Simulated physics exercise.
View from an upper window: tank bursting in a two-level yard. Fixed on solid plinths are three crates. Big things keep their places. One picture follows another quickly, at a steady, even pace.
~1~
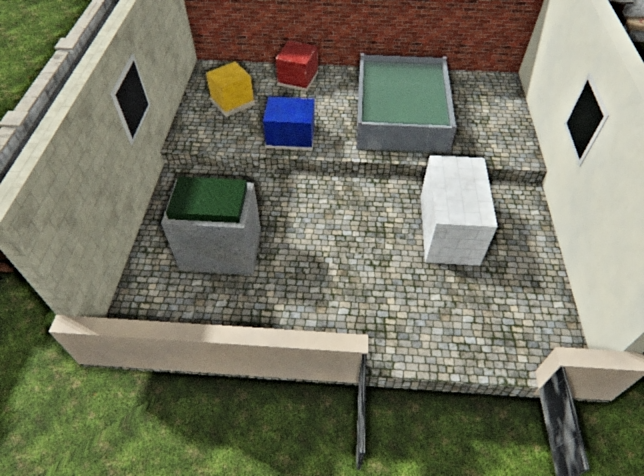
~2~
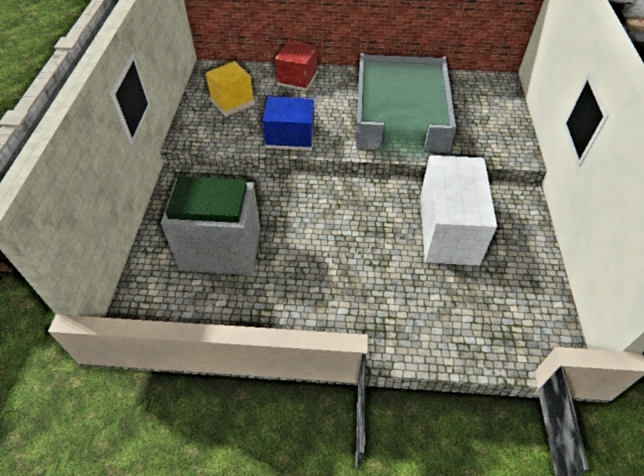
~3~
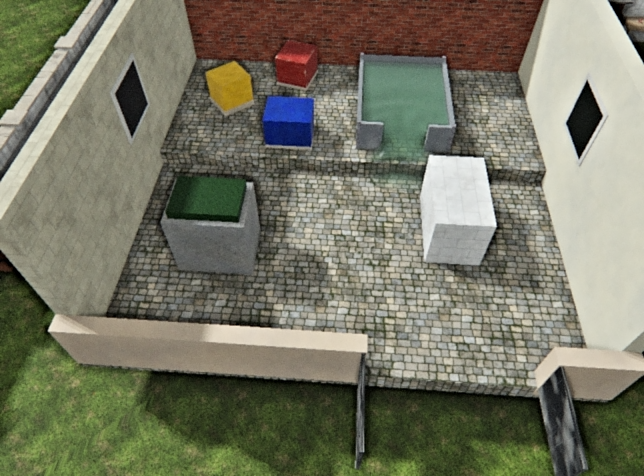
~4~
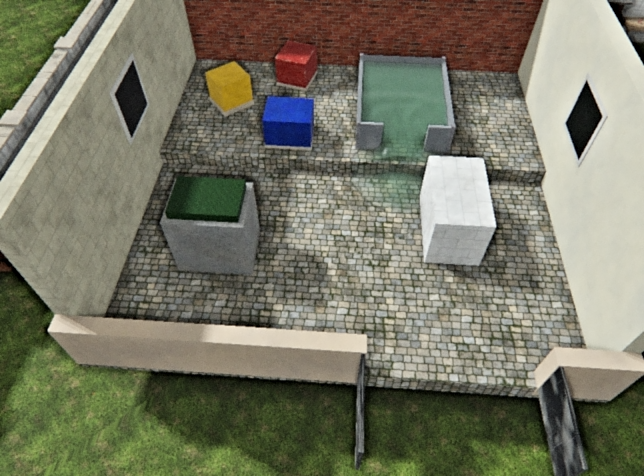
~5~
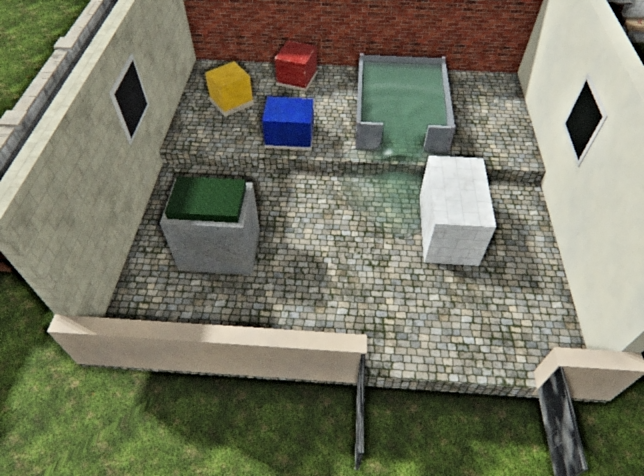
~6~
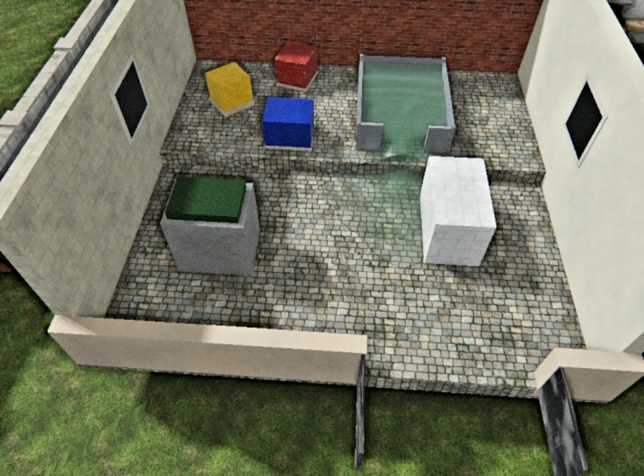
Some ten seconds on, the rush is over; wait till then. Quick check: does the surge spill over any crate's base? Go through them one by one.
Result: Blue crate dry, red crate dry, yellow crate dry.
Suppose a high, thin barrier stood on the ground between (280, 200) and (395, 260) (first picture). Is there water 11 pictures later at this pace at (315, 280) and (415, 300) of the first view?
As listed: Not flooded, flooded.
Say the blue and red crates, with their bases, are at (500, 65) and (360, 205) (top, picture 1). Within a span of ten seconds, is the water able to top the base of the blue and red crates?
In ten seconds the blue crate is never reached and the red crate is reached.
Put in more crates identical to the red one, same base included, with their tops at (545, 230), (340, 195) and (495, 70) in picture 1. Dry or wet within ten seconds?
So, in the order given: Flooded, flooded, untouched.
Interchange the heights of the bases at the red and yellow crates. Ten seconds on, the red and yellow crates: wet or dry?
Then red stays clear and yellow stays clear.
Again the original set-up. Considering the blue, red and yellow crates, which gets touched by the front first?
That would be the one in blue.
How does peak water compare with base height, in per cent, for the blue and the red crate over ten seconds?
Around 10 % and 0 %.
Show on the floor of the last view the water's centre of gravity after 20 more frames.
At about (382, 180).
A moment on, water covers 20 % of the floor; the blue crate water round its plinth, the red crate not reached, the yellow crate not reached.
Next, water covers 30 % of the floor; the blue crate water round its plinth, the red crate not reached, the yellow crate not reached.
Then, water covers 35 % of the floor; the blue crate water round its plinth, the red crate not reached, the yellow crate not reached.
Later, water covers 45 % of the floor; the blue crate water round its plinth, the red crate not reached, the yellow crate not reached.
In the end, water covers 55 % of the floor; the blue crate stayed above the water, the red crate stayed above the water, the yellow crate stayed above the water.
